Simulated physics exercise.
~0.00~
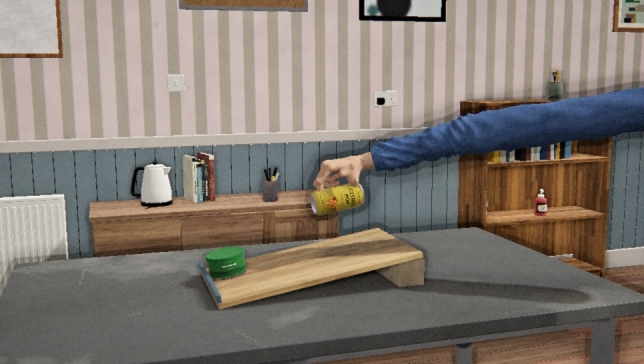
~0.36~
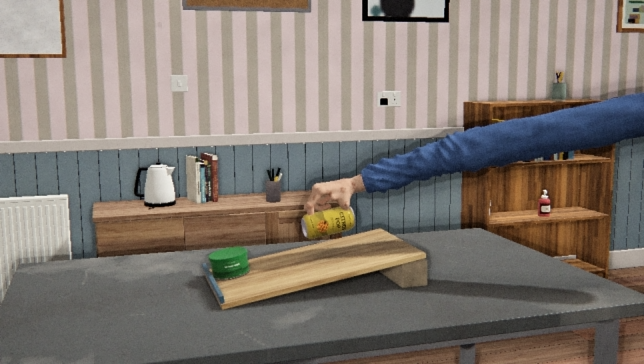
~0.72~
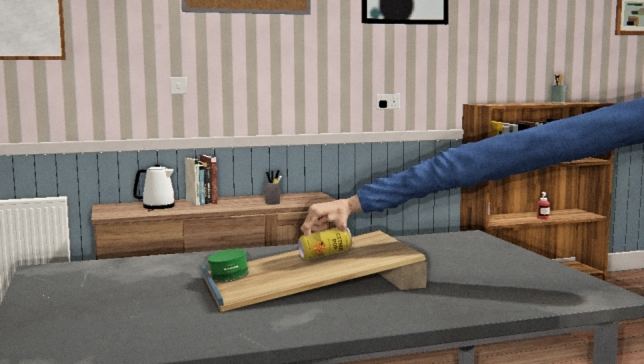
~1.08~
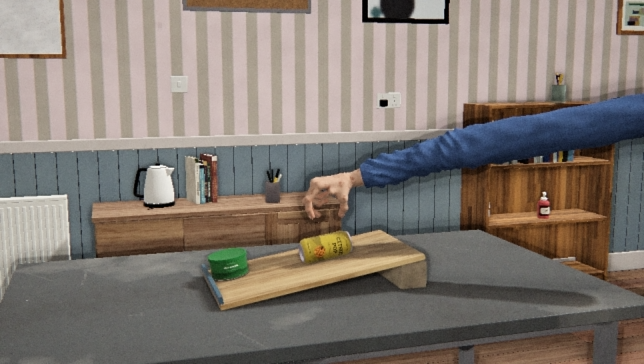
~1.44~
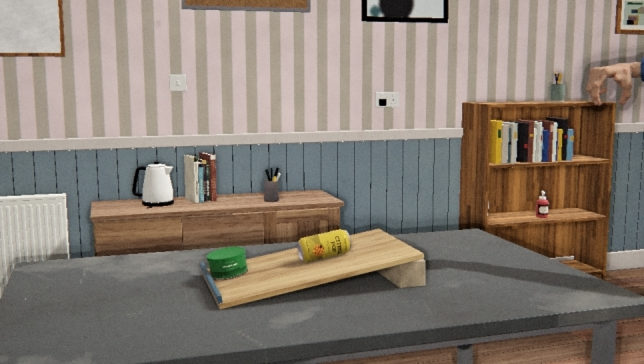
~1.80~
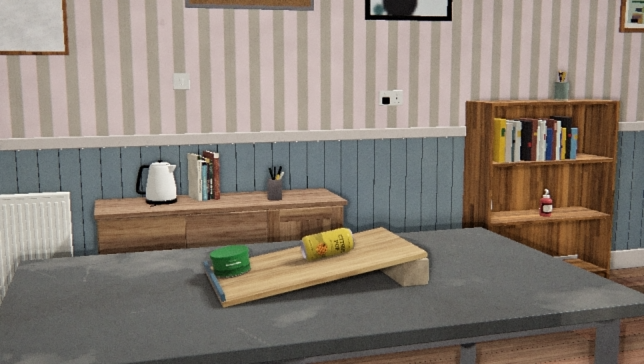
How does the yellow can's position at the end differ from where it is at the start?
At the start the yellow can is held in the air above the sloping board. By the end it is lower, lying on its side on the board with no hand holding it.
